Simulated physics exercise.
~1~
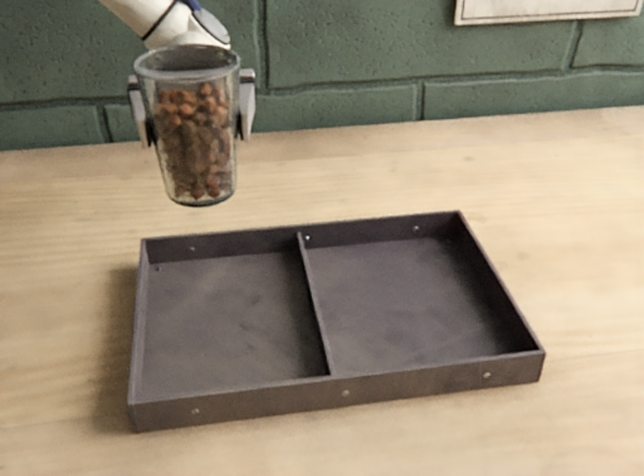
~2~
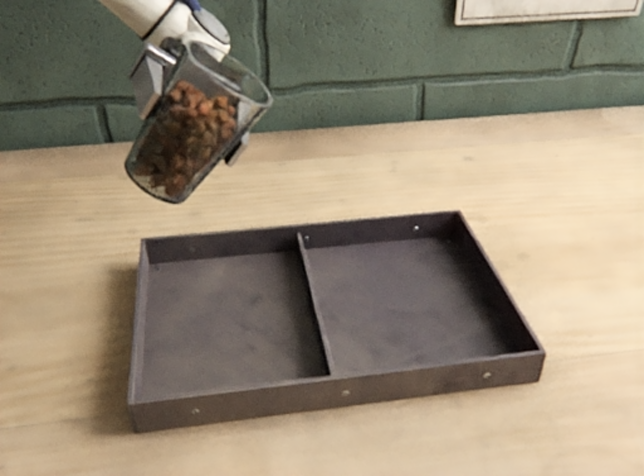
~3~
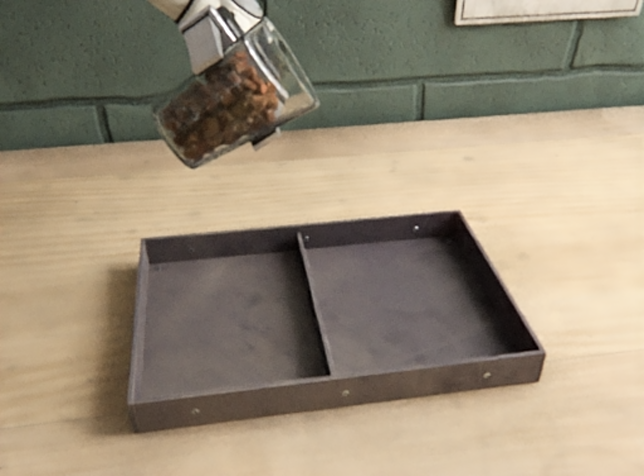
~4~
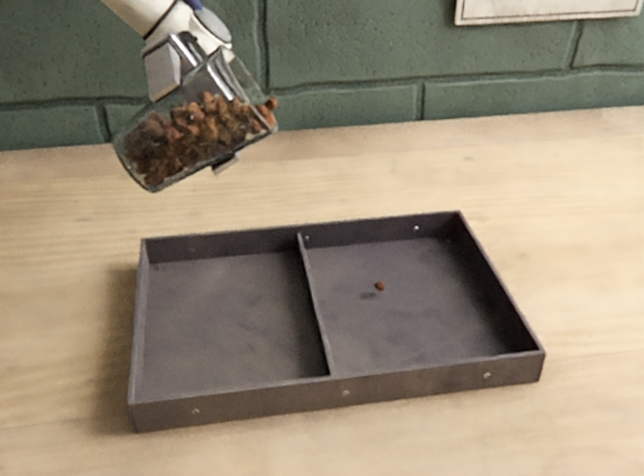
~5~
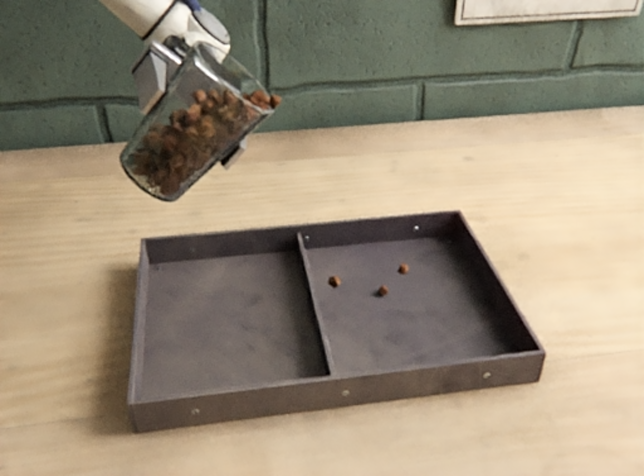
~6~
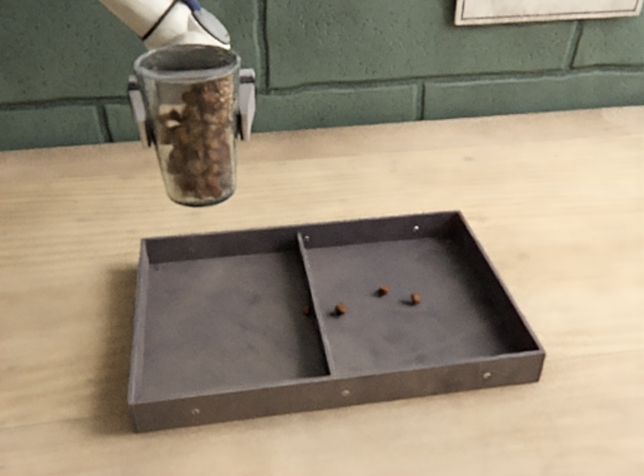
To begin with, a robot arm holds a clear cup of brown pellets upright above a wooden table, near an empty dark tray split in two by a cross wall. The arm leans the cup over toward the right, then swings it rightward and a little upward, tipping it further. As the cup comes back left, still leaning, a single pellet lies in the right part of the tray. A few more land there while the cup begins to ease upright. Finally the cup is level again, still well filled, with just a few pellets scattered beyond the divider.
